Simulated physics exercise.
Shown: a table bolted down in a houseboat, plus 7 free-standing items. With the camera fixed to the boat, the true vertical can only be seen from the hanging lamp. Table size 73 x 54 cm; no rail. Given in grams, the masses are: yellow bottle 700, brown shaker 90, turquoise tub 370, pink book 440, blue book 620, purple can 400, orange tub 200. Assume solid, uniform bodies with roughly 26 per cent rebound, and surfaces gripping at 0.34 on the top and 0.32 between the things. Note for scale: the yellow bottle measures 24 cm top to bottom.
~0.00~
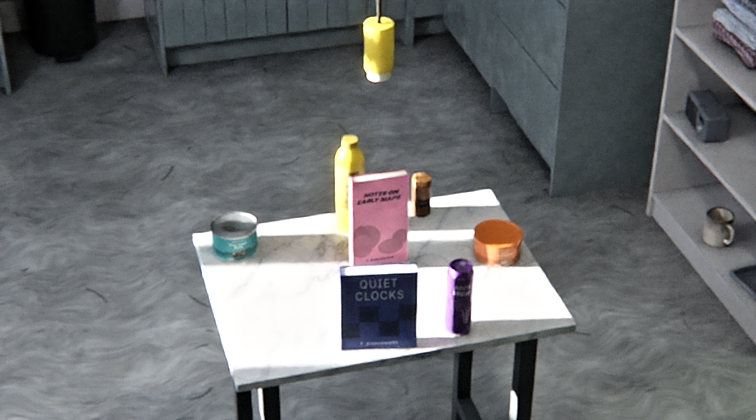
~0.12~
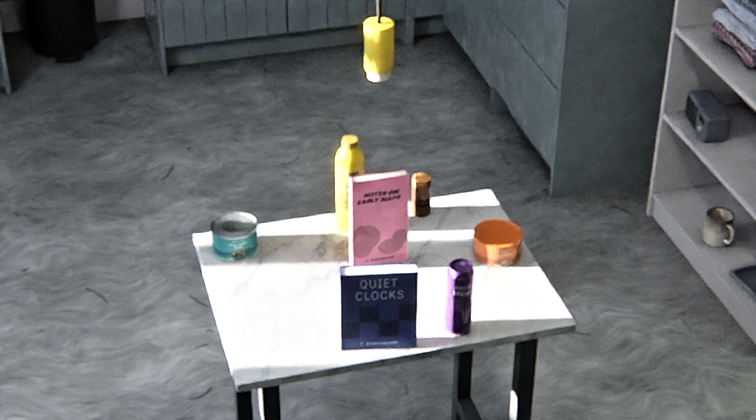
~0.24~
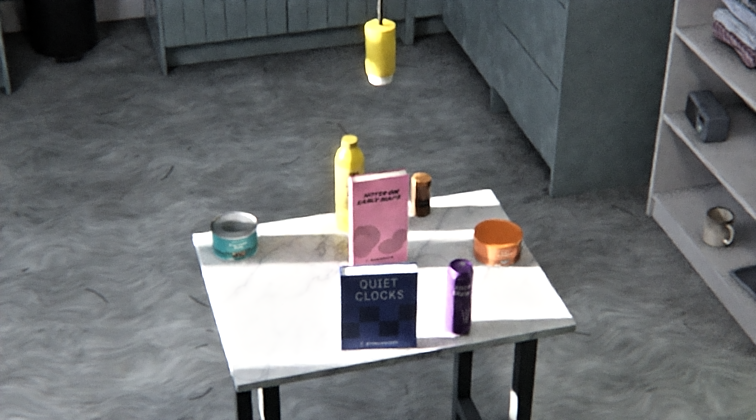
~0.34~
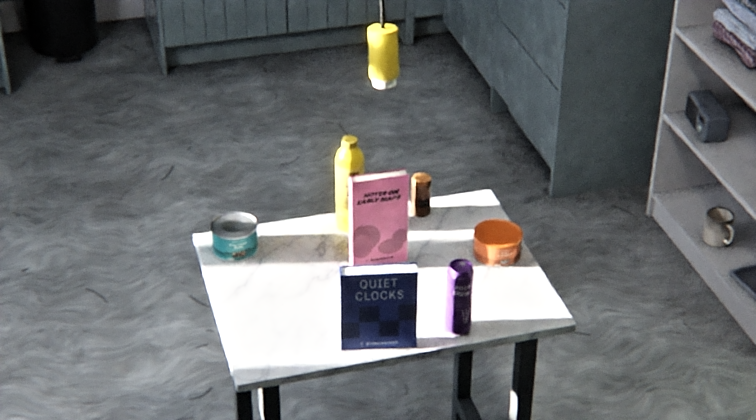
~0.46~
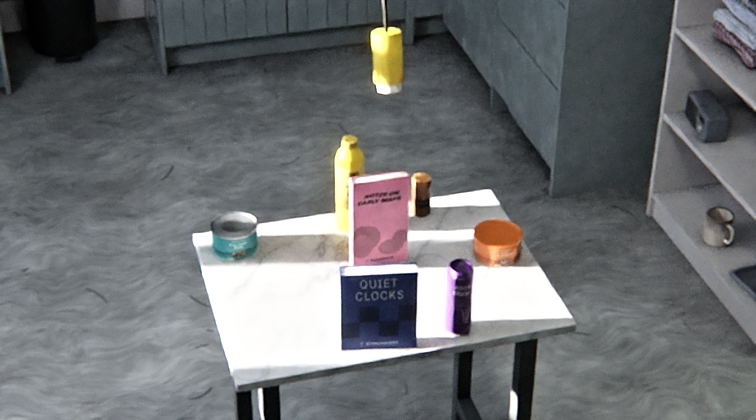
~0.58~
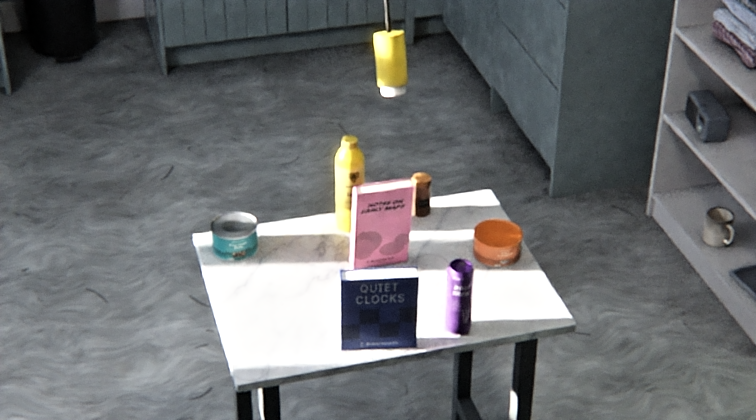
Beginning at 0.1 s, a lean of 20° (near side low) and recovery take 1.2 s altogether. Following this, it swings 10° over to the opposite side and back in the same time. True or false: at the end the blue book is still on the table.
False.
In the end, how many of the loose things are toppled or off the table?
That gives 4.
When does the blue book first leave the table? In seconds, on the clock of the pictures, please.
That comes at close to 0.7 seconds.
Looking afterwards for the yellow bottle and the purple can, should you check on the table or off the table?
Result: Yellow bottle remains in bounds, purple can goes out of bounds.
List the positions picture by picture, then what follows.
The first frame shows boat level; blue book (378, 307); yellow bottle (350, 183).
The second frame shows boat level; turquoise tub (235, 237); pink book (379, 220).
The third frame shows boat heeled 3°, near side down; purple can (459, 298); orange tub (497, 243).
The fourth frame shows boat heeled 7°, near side down; yellow bottle (350, 183); brown shaker (421, 195).
The fifth frame shows boat heeled 13°, near side down; turquoise tub (235, 237); pink book (379, 220).
The sixth frame shows boat heeled 18°, near side down; blue book (379, 309) 5° off its base; purple can (459, 298).
After 0.88 s, boat heeled 16°, near side down; blue book now off the table; pink book on its side; yellow bottle 12° off its base.
After 1.18 s, boat heeled 2°, near side down; purple can now off the table; yellow bottle on its side; pink book on its side.
After 1.48 s, boat heeled 2°, far side down; yellow bottle on its side; pink book on its side.
In the end (3.0 s), off the table, blue book and purple can; toppled on the table, yellow bottle and pink book; the other 3 under 5 cm from the start.
